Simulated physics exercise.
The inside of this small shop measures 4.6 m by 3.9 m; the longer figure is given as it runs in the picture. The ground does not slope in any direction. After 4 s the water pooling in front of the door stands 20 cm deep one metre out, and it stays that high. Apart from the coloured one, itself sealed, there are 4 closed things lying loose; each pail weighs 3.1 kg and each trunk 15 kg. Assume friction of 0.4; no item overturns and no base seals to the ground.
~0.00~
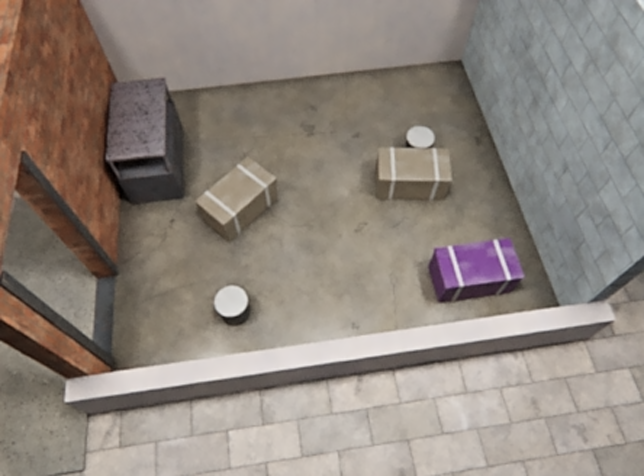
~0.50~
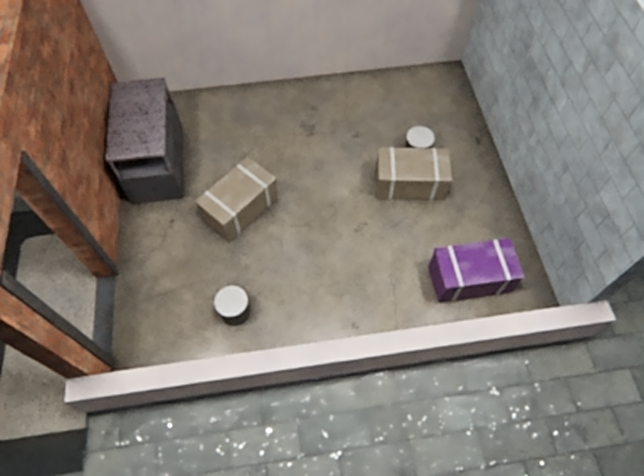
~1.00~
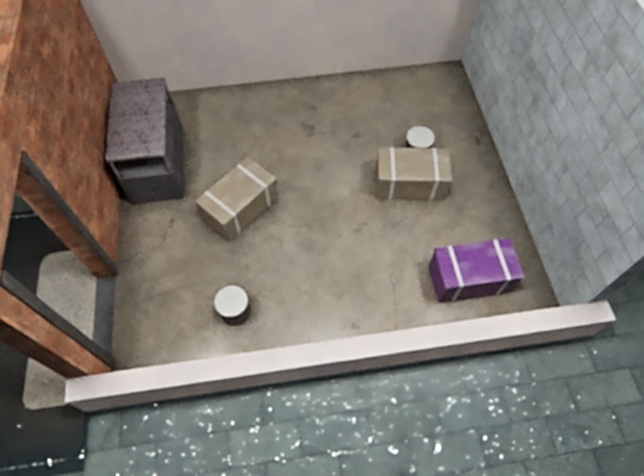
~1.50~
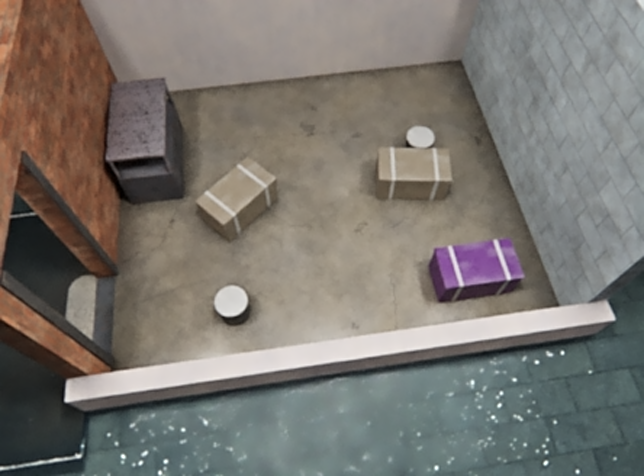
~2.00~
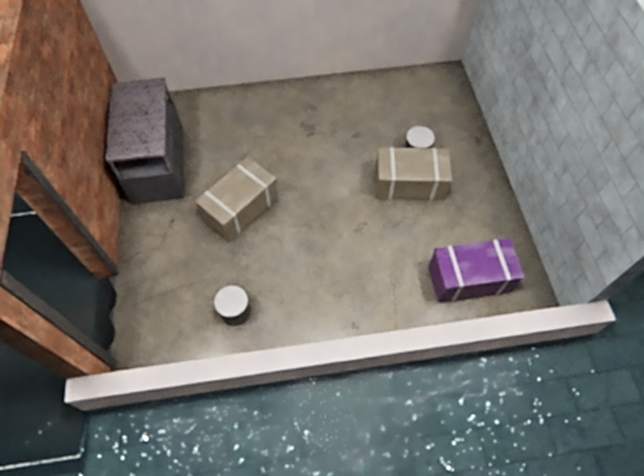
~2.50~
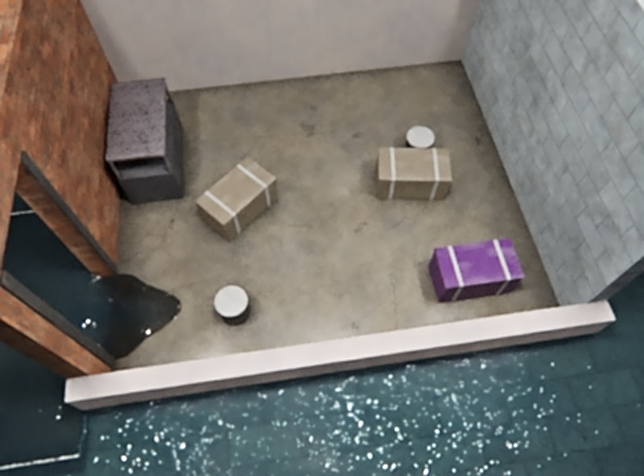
A small shop with a bare floor, brick on the left and grey blocks on the right, is seen from high above by a still camera. A dark speckled cabinet stands at upper left, with two tan strapped boxes, two pale-topped round objects and a purple trunk at lower right. Dark, glinting water spreads over the paving outside, deepens, fills the left doorway and creeps slightly onto the floor, while everything inside stays put.
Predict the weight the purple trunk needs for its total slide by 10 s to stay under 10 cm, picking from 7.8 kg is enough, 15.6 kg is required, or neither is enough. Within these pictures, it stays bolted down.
Prediction: Neither is enough.
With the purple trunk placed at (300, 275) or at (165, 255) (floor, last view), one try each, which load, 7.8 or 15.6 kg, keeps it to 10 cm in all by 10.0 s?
Log: Try 1 neither pick works; try 2 neither pick works.
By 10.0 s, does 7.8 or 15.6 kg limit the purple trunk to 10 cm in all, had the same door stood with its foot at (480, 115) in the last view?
Lab note: Lower mass sufficient.
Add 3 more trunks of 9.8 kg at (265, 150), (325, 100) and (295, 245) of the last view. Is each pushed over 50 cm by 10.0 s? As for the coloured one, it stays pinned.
Result, in order - falls shy; falls shy; exceeds it.
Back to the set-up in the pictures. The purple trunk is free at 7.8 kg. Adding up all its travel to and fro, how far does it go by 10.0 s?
140 cm in all.
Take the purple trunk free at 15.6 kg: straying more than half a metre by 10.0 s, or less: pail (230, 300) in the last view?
That one is beyond half a metre, as it turns out.
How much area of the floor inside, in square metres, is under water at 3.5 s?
At that time the wet patch spans about 2.5 m2.
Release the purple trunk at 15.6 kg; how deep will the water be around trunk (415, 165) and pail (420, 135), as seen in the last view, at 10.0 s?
Roughly 5 and 3 cm.
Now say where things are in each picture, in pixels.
The purple trunk at (479, 263) rests on the ground; 0.0 m2 under water; 0 of 5 have shifted, in the first picture.
The purple trunk at (479, 263), on the bottom; 0.0 m2 under water; 0 of 5 have shifted, in the second picture.
The purple trunk at (479, 263), on the bottom; 0.0 m2 under water; 0 of 5 have shifted, in the third picture.
The purple trunk at (479, 263) rests on the ground; 0.0 m2 under water; 0 of 5 have shifted, in the fourth picture.
The purple trunk at (479, 263), on the bottom; water covers 0.0 m2; 0 of 5 have shifted, in the fifth picture.
The purple trunk at (479, 263), on the bottom; water covers 0.4 m2; 0 of 5 have shifted, in the sixth picture.
After 3.5 s the purple trunk would be 0 cm from its start with 7.8 kg and 0 cm from its start with 15.6 kg; 0 cm of water round it then.
After 4.5 s the purple trunk would be 0 cm from its start with 7.8 kg and 0 cm from its start with 15.6 kg; 0 cm of water round it then.
After 7.0 s the purple trunk would be 42 cm from its start with 7.8 kg and 39 cm from its start with 15.6 kg; 6 cm of water round it then.
After 10.0 s the purple trunk would be 108 cm from its start with 7.8 kg and 77 cm from its start with 15.6 kg; 11 cm of water round it then.
